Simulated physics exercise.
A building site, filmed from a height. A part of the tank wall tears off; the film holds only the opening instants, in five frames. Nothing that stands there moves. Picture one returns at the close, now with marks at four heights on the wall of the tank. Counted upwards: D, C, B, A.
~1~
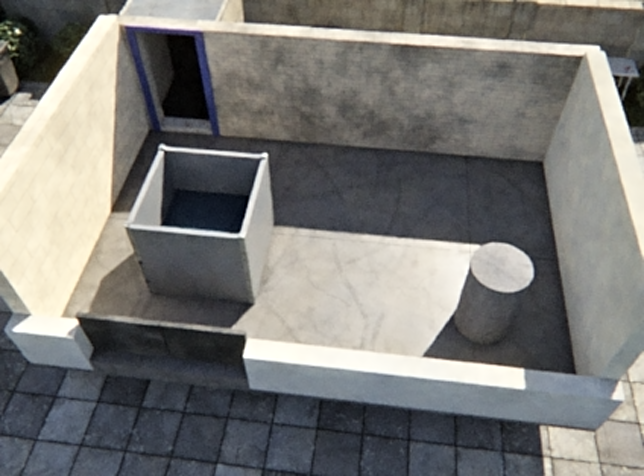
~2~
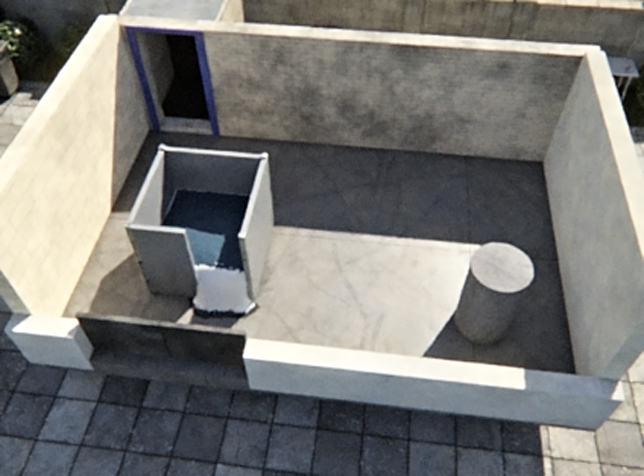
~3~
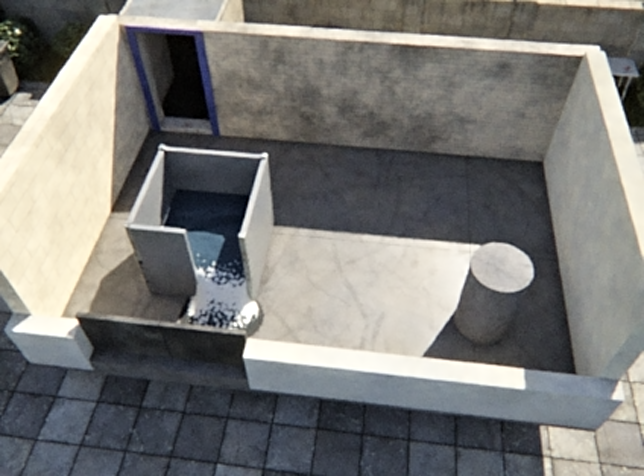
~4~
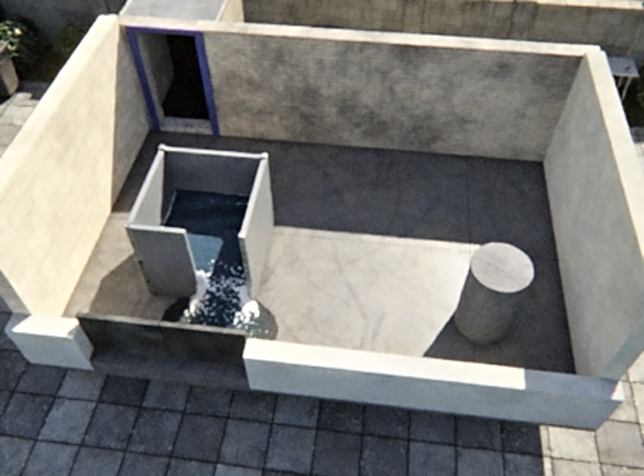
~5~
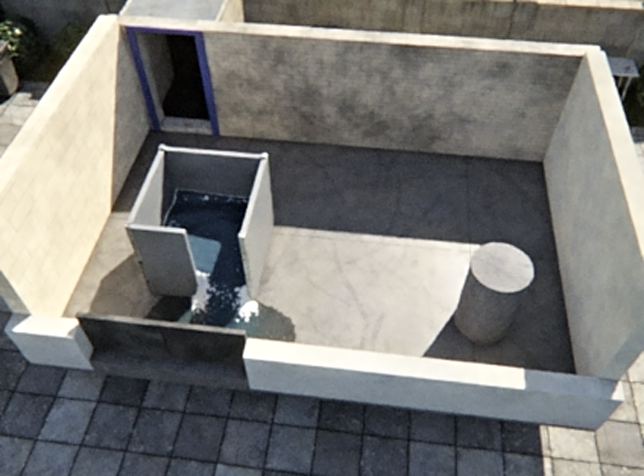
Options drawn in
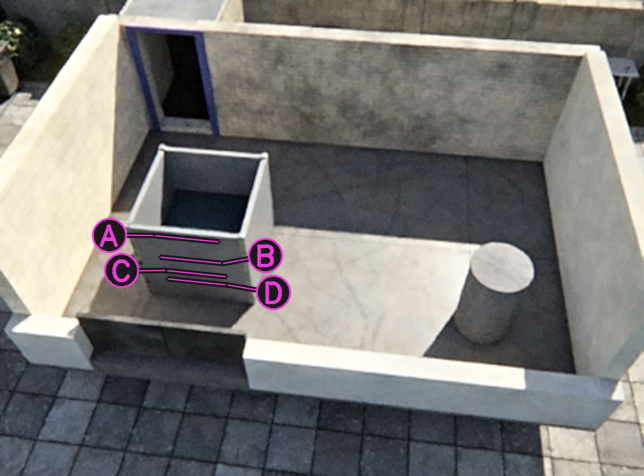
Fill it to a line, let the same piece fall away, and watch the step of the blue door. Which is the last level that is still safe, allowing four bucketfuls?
B.
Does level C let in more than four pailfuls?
No, that is safe.
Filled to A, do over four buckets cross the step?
Yes.
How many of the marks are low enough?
Three of the four.
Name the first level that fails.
Level A.
On the marked copy, A at (185, 238); B at (191, 260); C at (195, 273); D at (197, 281); from the bottom up D, C, B, A.
Choosing A, about 10 bucketfuls get in.
Choosing B, a bucket or two gets in.
Choosing C, nothing gets over.
Choosing D, nothing gets over.
